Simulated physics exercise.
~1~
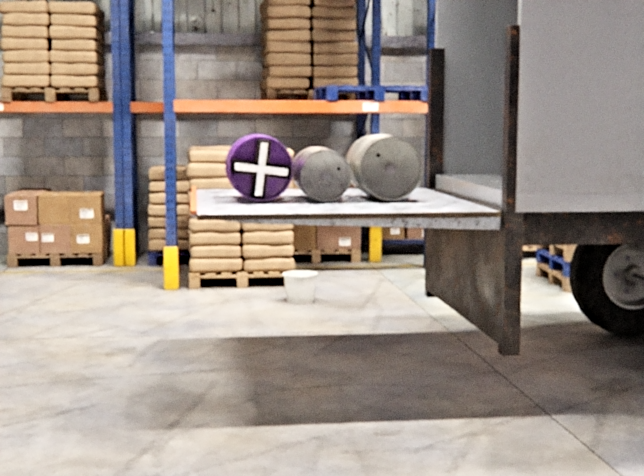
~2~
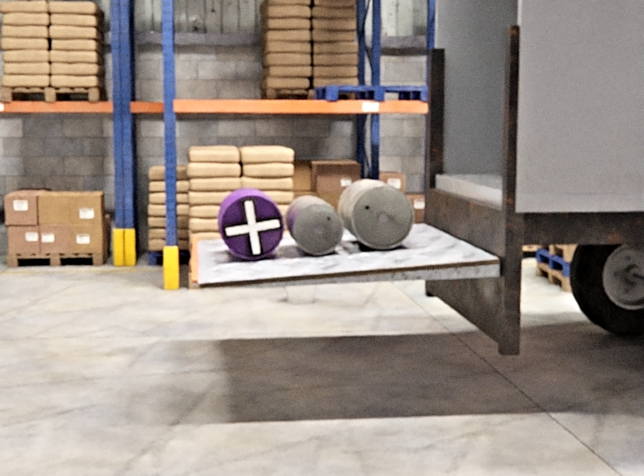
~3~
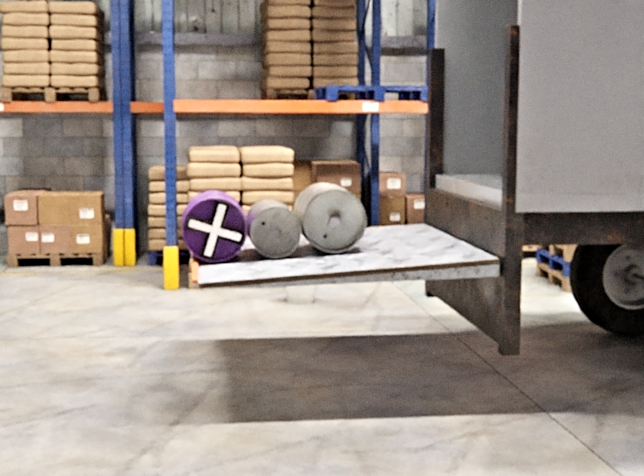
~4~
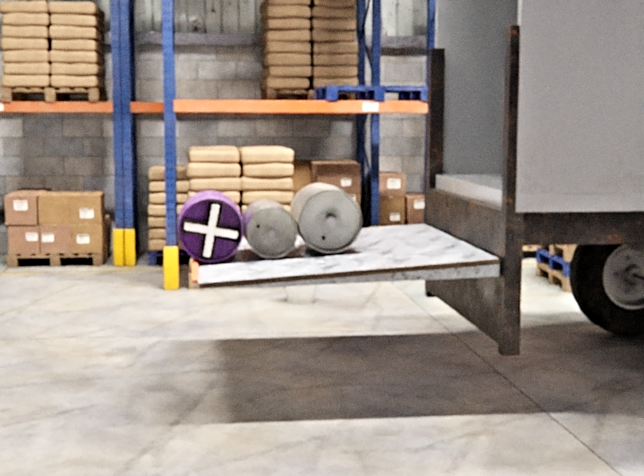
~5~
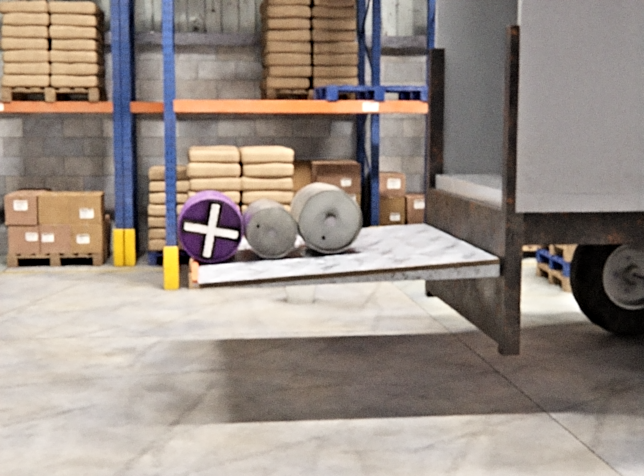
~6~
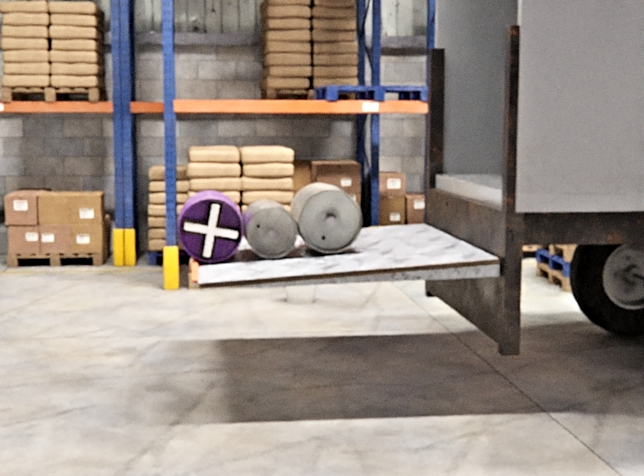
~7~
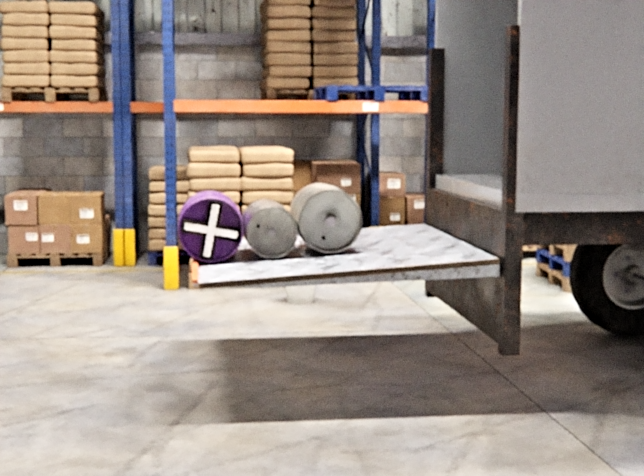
A platform lowers and tilts, and three kegs roll left and settle, still aboard.
